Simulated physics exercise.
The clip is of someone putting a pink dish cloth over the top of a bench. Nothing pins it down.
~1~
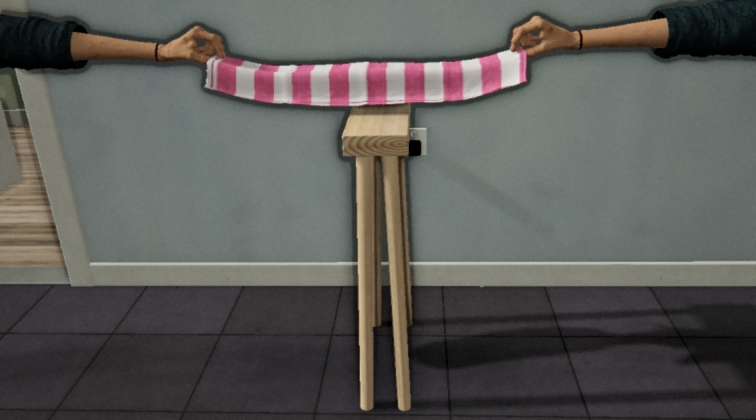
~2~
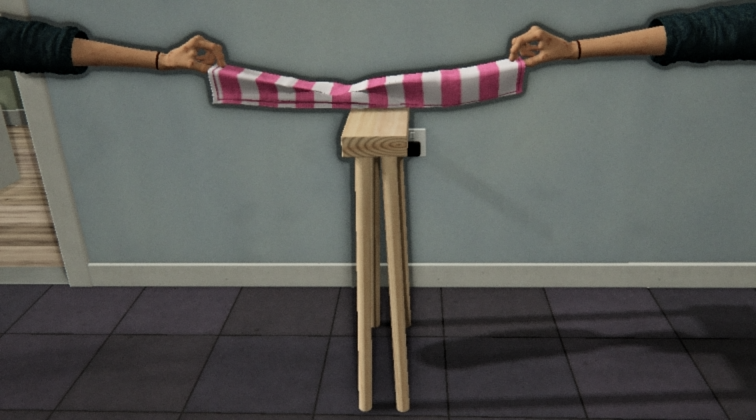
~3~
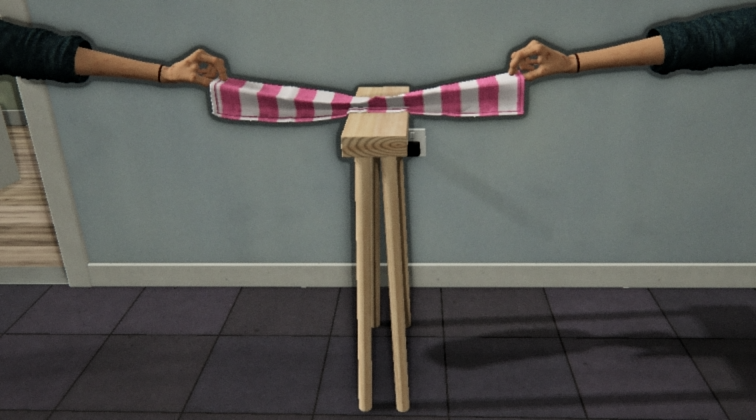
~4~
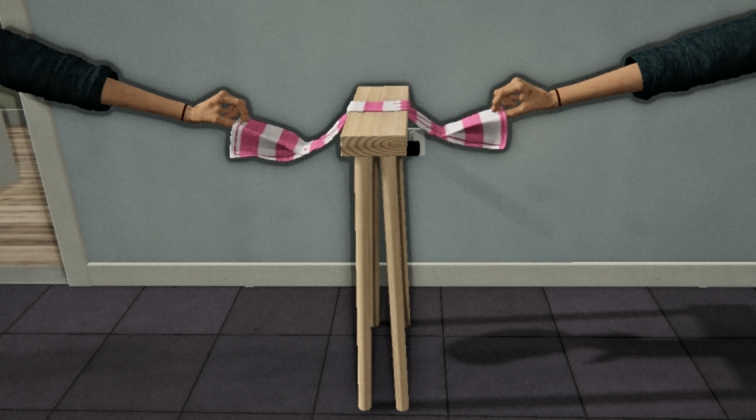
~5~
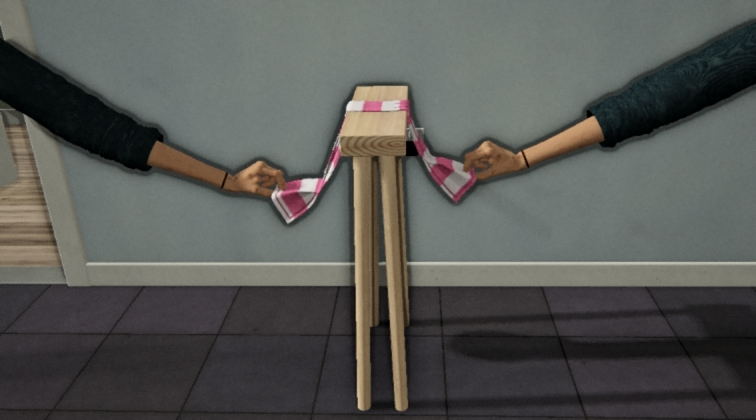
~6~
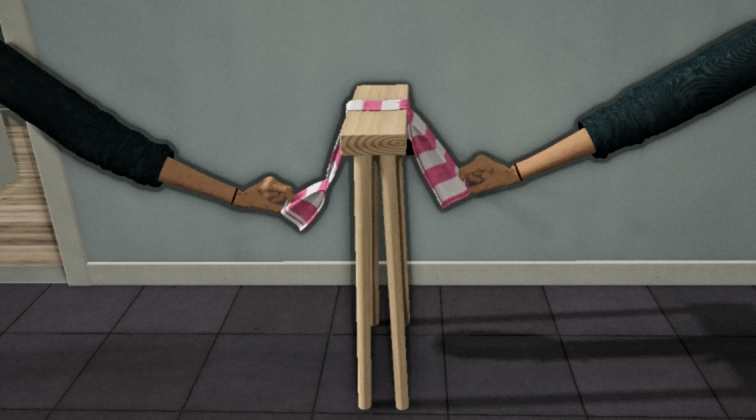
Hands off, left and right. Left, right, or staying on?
The pink dish cloth hangs there.
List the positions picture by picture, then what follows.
The first frame shows left end (210, 89); right end (521, 83); top of the bench (375, 140).
The second frame shows left end (218, 103); right end (516, 93).
The third frame shows left end (217, 116); right end (518, 114); top of the bench (374, 141).
The fourth frame shows left end (236, 157); right end (499, 149).
The fifth frame shows left end (292, 221); right end (453, 198).
The sixth frame shows left end (305, 227); right end (441, 205); both sides about alike.
Then, 0.76 s past the final frame, dish cloth hanging on both sides, left end near (358, 234), right end near (431, 203).
Then, 1.62 s past the final frame, dish cloth hanging on both sides, left end near (364, 234), right end near (428, 203).
When it is over, dish cloth hanging on both sides, left end near (350, 234), right end near (404, 205). The pink dish cloth keeps its place.
